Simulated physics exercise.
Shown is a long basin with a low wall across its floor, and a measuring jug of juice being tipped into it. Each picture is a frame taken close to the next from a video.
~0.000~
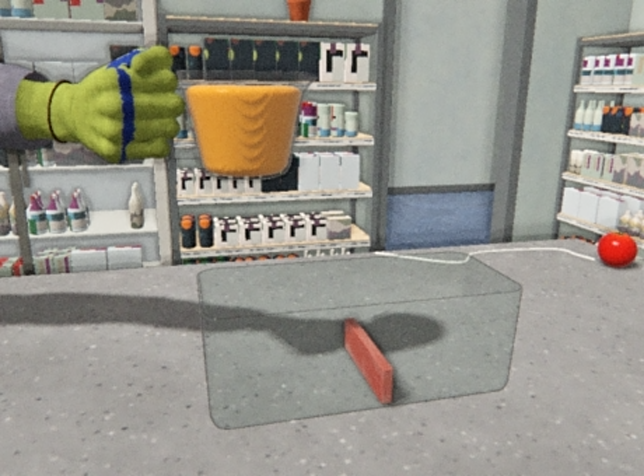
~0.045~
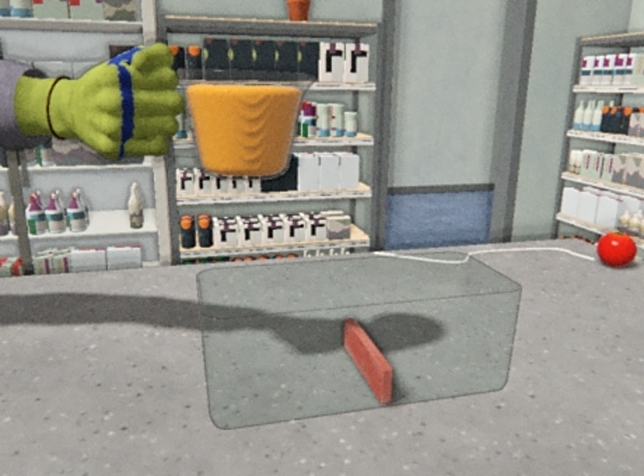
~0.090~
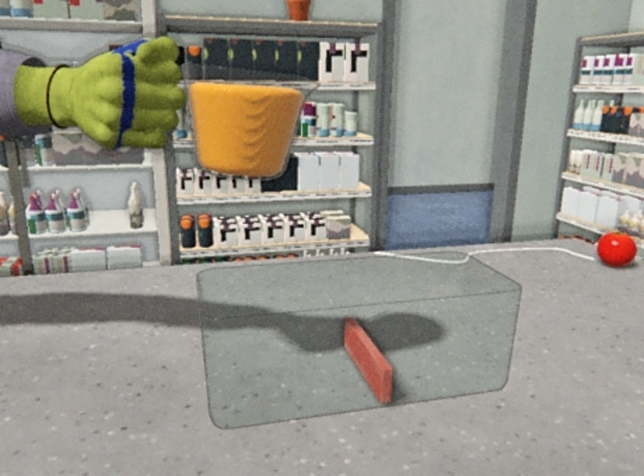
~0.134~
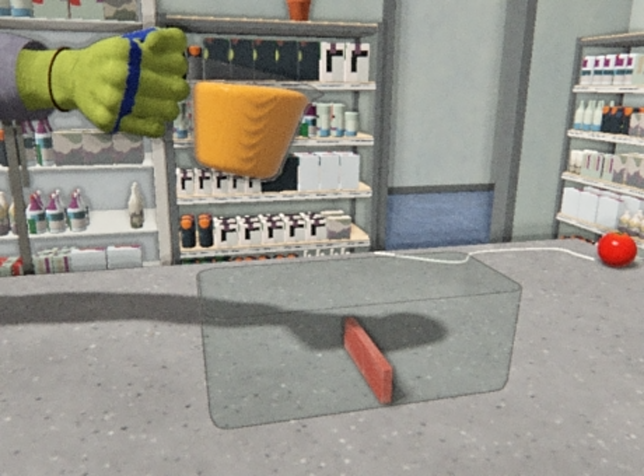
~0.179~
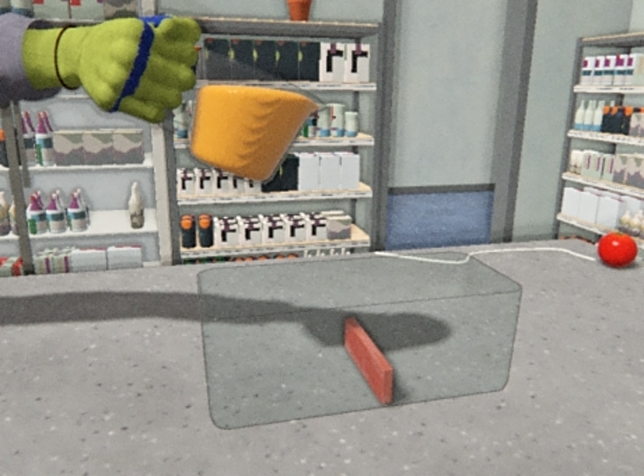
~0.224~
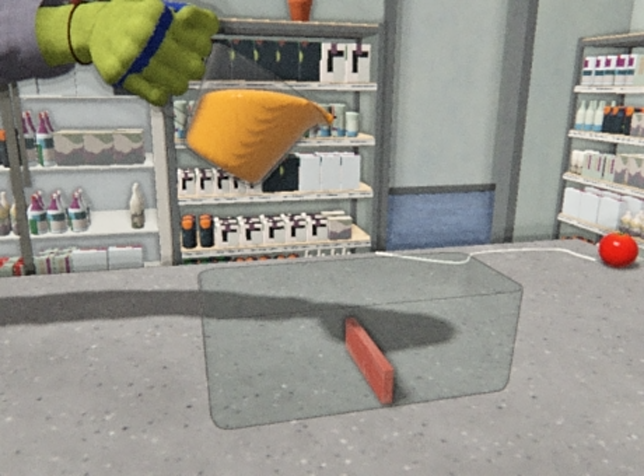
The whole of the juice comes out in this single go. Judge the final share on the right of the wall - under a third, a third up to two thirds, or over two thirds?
The share that settles right of the wall is one third to two thirds, as I see it.
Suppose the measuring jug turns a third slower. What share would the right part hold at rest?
Around 60 percent.
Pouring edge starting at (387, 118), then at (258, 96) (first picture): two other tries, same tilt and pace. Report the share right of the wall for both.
It comes to 90 % the first time and 10 % the second.
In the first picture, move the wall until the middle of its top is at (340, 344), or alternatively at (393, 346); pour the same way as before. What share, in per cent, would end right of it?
90 per cent, then 15 per cent, roughly.
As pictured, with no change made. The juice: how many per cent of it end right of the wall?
Roughly 45 percent of it.
By 0.48 s the tilt is 93° and 39 per cent is still to pour, 3 is left of the wall and 18 right of it.
By 0.67 s the tilt is 100° and 6 per cent is still to pour, 37 is left of the wall and 44 right of it.
By 0.87 s the tilt is 100° and 0 per cent is still to pour, 52 is left of the wall and 45 right of it.
By 1.08 s the tilt is 100° and 0 per cent is still to pour, 53 is left of the wall and 46 right of it.
At rest 53 per cent lies left of the wall, 46 right of it and 2 outside.
